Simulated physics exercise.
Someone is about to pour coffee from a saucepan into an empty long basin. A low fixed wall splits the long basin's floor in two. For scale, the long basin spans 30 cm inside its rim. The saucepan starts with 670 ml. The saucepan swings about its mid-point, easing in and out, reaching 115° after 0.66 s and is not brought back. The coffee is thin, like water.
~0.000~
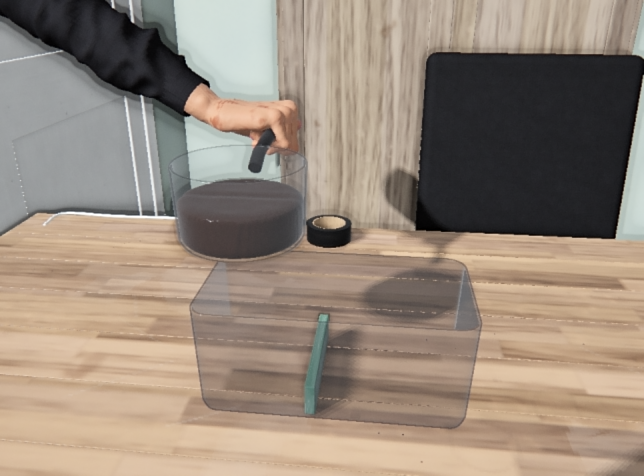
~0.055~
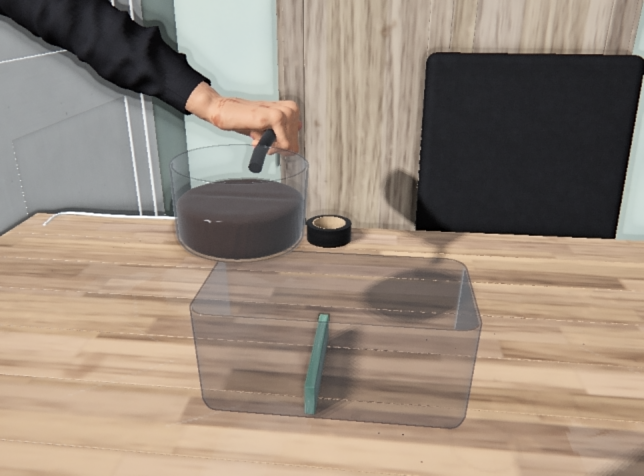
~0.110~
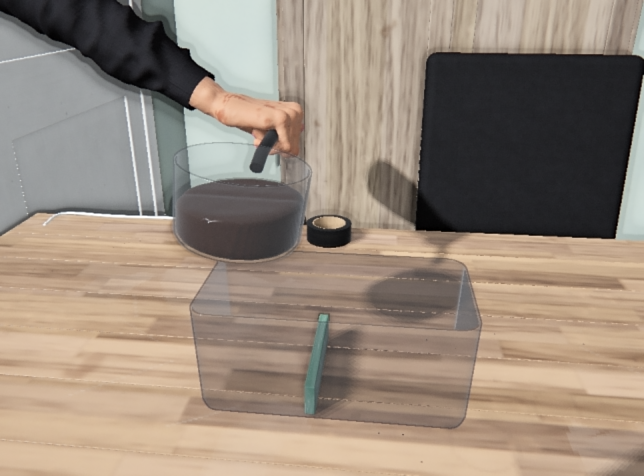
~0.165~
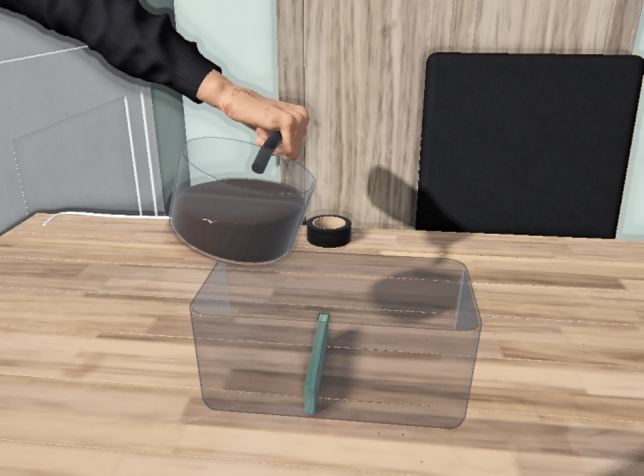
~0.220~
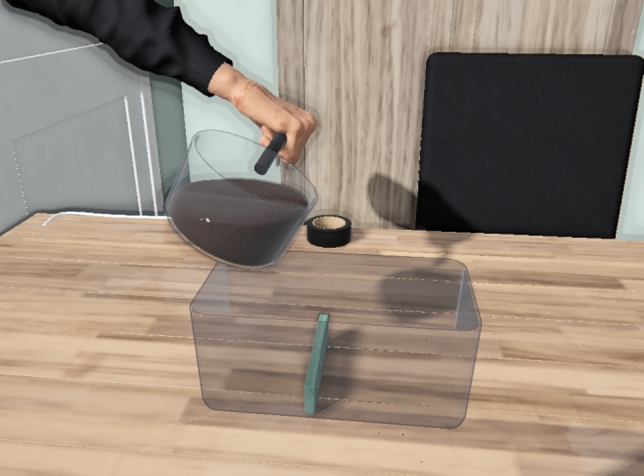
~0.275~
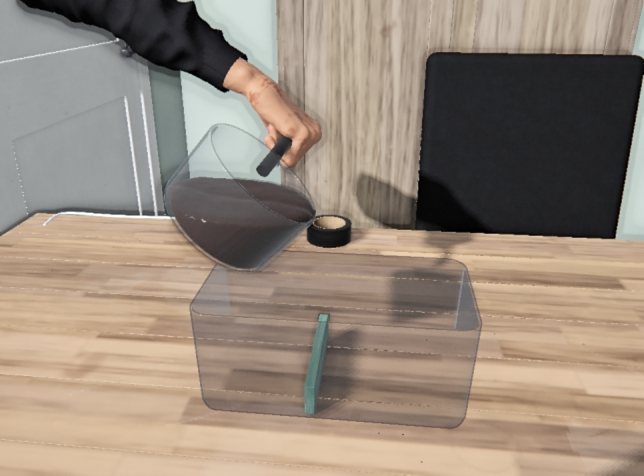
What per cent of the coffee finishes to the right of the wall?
Roughly 64 per cent is past the wall.
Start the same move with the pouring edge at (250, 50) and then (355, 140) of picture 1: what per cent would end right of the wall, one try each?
In turn about 40 and 90 per cent.
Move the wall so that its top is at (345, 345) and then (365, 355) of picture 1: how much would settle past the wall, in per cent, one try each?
In turn about 30 and 15 per cent.
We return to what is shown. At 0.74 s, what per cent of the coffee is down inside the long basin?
Some 92 per cent.
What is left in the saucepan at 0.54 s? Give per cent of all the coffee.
About 28 per cent.
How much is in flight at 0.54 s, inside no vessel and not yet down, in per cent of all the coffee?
Some 22 per cent.
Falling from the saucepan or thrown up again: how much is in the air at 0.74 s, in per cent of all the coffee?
Near 4 in a hundred.
After 0.54 s the tilt is 106° and 28 per cent is still to pour, 8 is left of the wall and 42 right of it.
After 0.74 s the tilt is 115° and 5 per cent is still to pour, 28 is left of the wall and 64 right of it.
After 0.94 s the tilt is 115° and 0 per cent is still to pour, 35 is left of the wall and 64 right of it.
After 1.16 s the tilt is 115° and 0 per cent is still to pour, 35 is left of the wall and 64 right of it.
In the end 35 per cent lies left of the wall, 64 right of it and 1 outside.
